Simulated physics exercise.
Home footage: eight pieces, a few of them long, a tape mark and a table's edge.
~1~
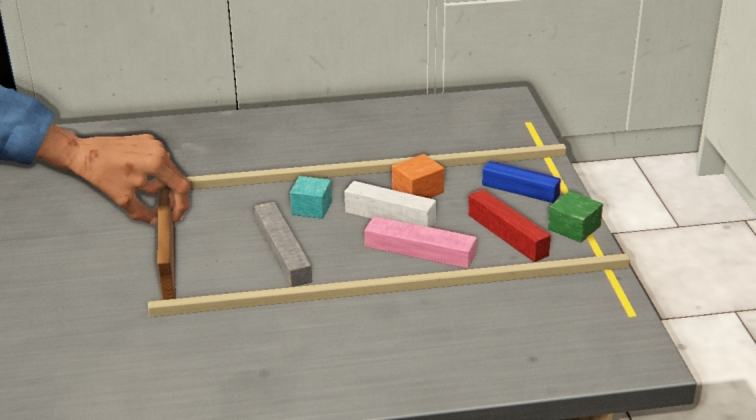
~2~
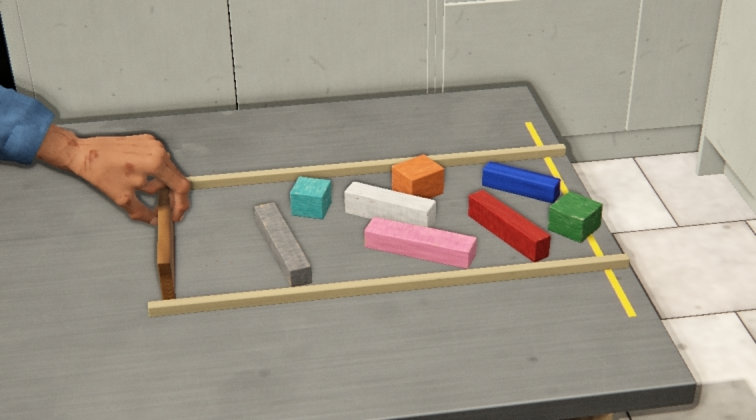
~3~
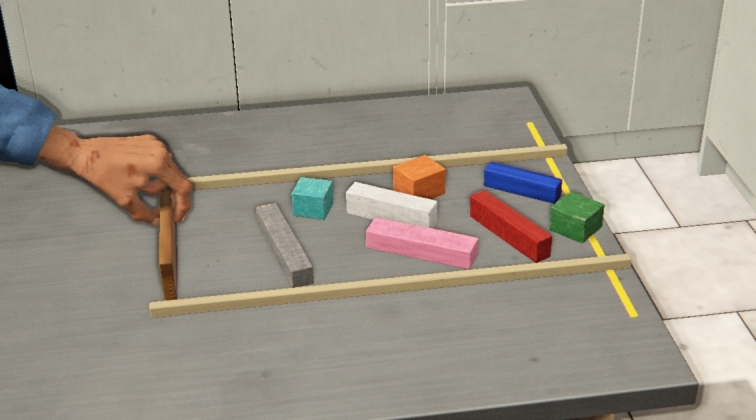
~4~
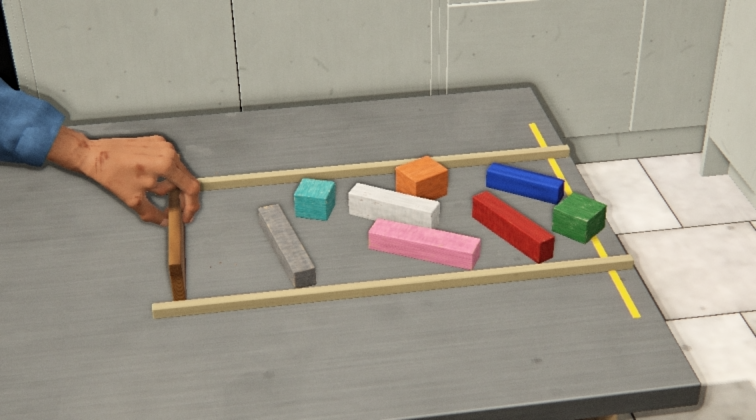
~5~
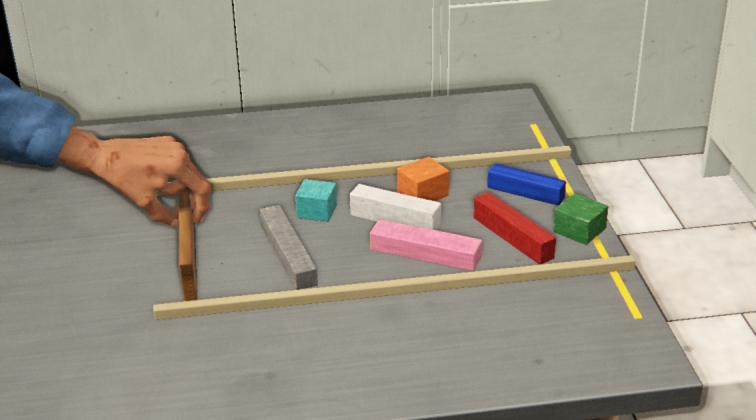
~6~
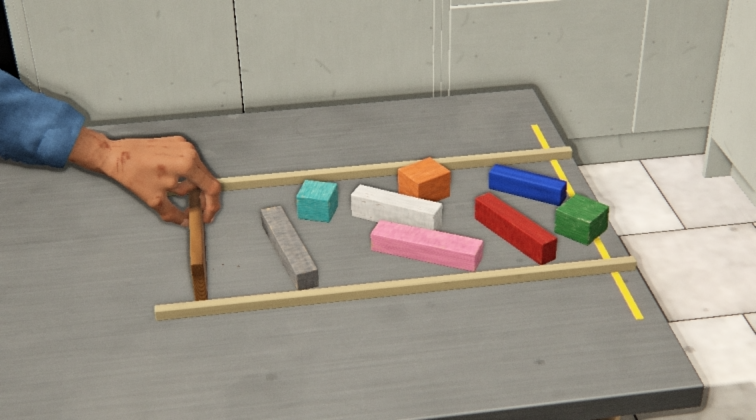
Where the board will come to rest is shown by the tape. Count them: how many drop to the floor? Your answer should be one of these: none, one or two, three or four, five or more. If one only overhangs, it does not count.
The count is five or more.
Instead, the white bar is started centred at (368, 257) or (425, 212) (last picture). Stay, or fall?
In order, falls away; falls away.
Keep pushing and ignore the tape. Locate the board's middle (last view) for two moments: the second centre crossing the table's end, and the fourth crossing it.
First at (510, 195), next at (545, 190).
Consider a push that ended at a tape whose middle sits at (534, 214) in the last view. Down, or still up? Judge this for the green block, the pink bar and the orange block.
The green block: It is gone. The pink bar: It is still there. The orange block: It is still there.
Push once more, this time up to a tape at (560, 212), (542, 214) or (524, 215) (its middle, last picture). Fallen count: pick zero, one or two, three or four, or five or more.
Result per tape, as listed: 5 or more; three to four; three or four.
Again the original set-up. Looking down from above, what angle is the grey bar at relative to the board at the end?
It works out to near 0°.
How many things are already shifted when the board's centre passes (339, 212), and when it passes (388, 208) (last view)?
The counts are 3 and 5.
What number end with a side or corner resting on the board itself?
It ends up touching 2.
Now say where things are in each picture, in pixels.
Green block (575, 216); blue stick (521, 182); red bar (508, 225); board (167, 225); tape (574, 207), in the first frame.
Blue stick (521, 182); board (167, 225), in the second frame.
Red bar (510, 225); orange block (419, 180), in the third frame.
Green block (579, 218); pink bar (424, 244), in the fourth frame.
Blue stick (526, 184); turquoise block (316, 201), in the fifth frame.
Green block (582, 219); blue stick (528, 185); red bar (515, 228); board (198, 226); tape (580, 210), in the sixth frame.
Soon after, none off yet; green block at rest near (582, 219); blue stick at rest near (528, 185); red bar at rest near (515, 228).
Then, none off yet; green block at rest near (582, 219); blue stick at rest near (528, 185); red bar moved a little near (537, 224).
Further on, one off so far; green block falling near (646, 385); blue stick moved about its own width near (592, 175); red bar moved about its own width near (615, 210).
At rest, the number that fall off is five or more; fallen, white bar, pink bar, orange block, red bar, blue stick and green block.
